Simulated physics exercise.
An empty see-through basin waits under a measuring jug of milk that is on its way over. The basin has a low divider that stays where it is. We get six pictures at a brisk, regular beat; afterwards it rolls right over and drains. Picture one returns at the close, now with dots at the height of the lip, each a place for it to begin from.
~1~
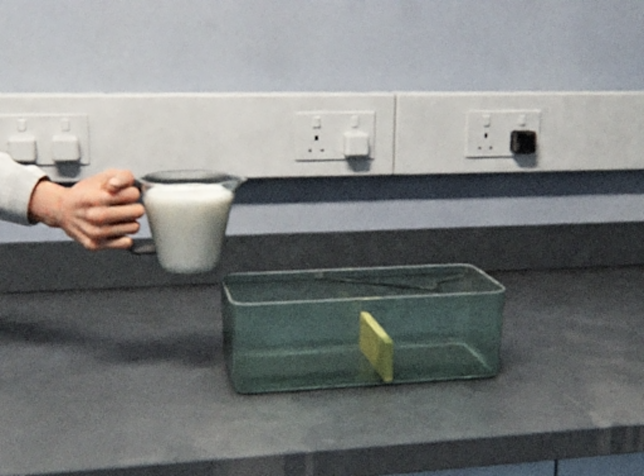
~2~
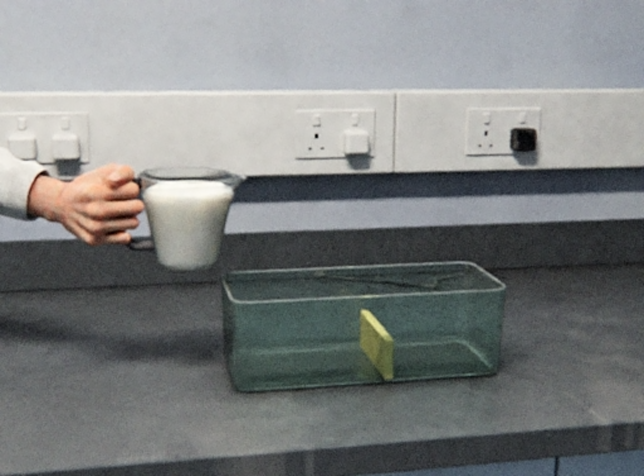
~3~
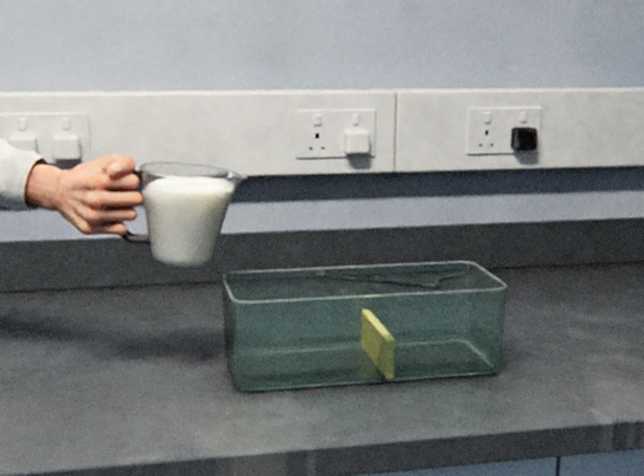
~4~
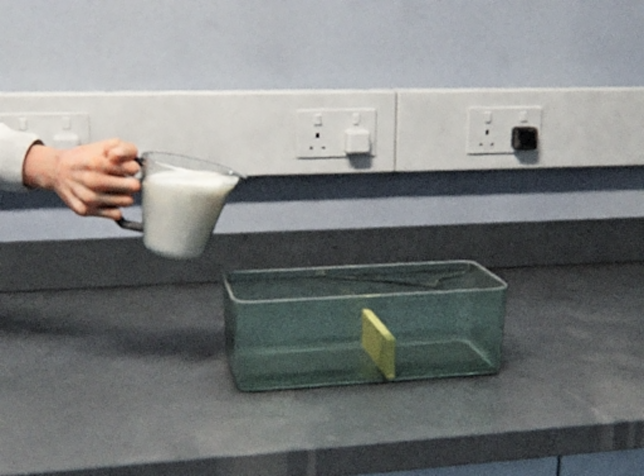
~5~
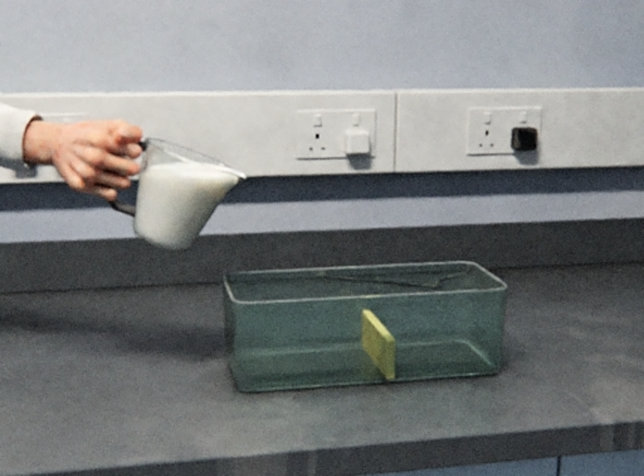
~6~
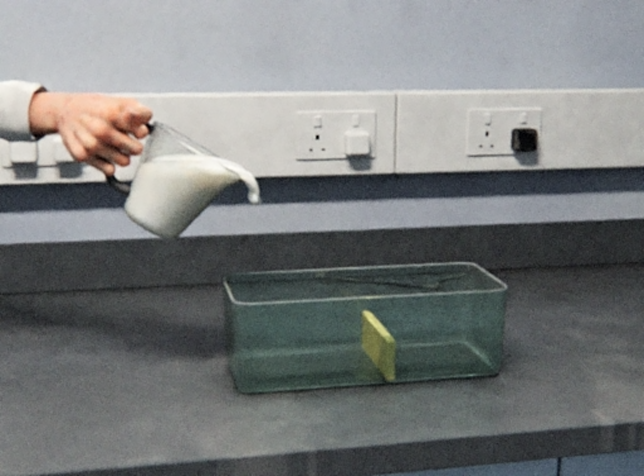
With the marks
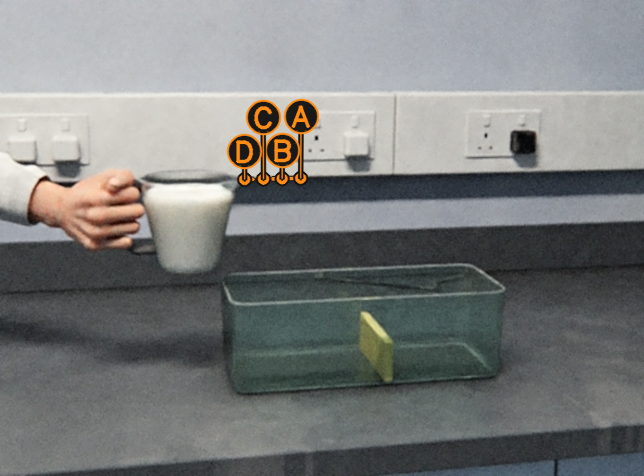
A hand held a glass jug of milk above and to the left of a clear basin with a yellow divider, then gradually tilted it rightward until milk began to run over the lip.
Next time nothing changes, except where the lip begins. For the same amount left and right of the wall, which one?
I would pick place A.
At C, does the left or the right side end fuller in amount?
The left side.
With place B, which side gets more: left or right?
The left side.
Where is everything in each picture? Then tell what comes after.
Upright, lip at (245, 179); basin from (233, 392) to (497, 374); top of the wall at (376, 326); nothing has left yet.
Upright, lip at (245, 177); nothing has left yet.
Tipped about 6°, lip at (246, 177); nothing has left yet.
Tipped about 12°, lip at (246, 177); nothing has left yet.
Tipped about 21°, lip at (245, 177); nothing has left yet.
Tipped about 32°, lip at (245, 178); milk is over the lip, down to (259, 201).
On the marked copy, A at (300, 178); B at (282, 178); C at (263, 179); D at (244, 179).
With A, about 53 % ends left of the wall and 46 % right of it.
With B, about 93 % ends left of the wall and 3 % right of it; 4 % is lost outside.
With C, about 93 % ends left of the wall and 5 % right of it; 3 % is lost outside.
With D, about 94 % ends left of the wall and 4 % right of it.
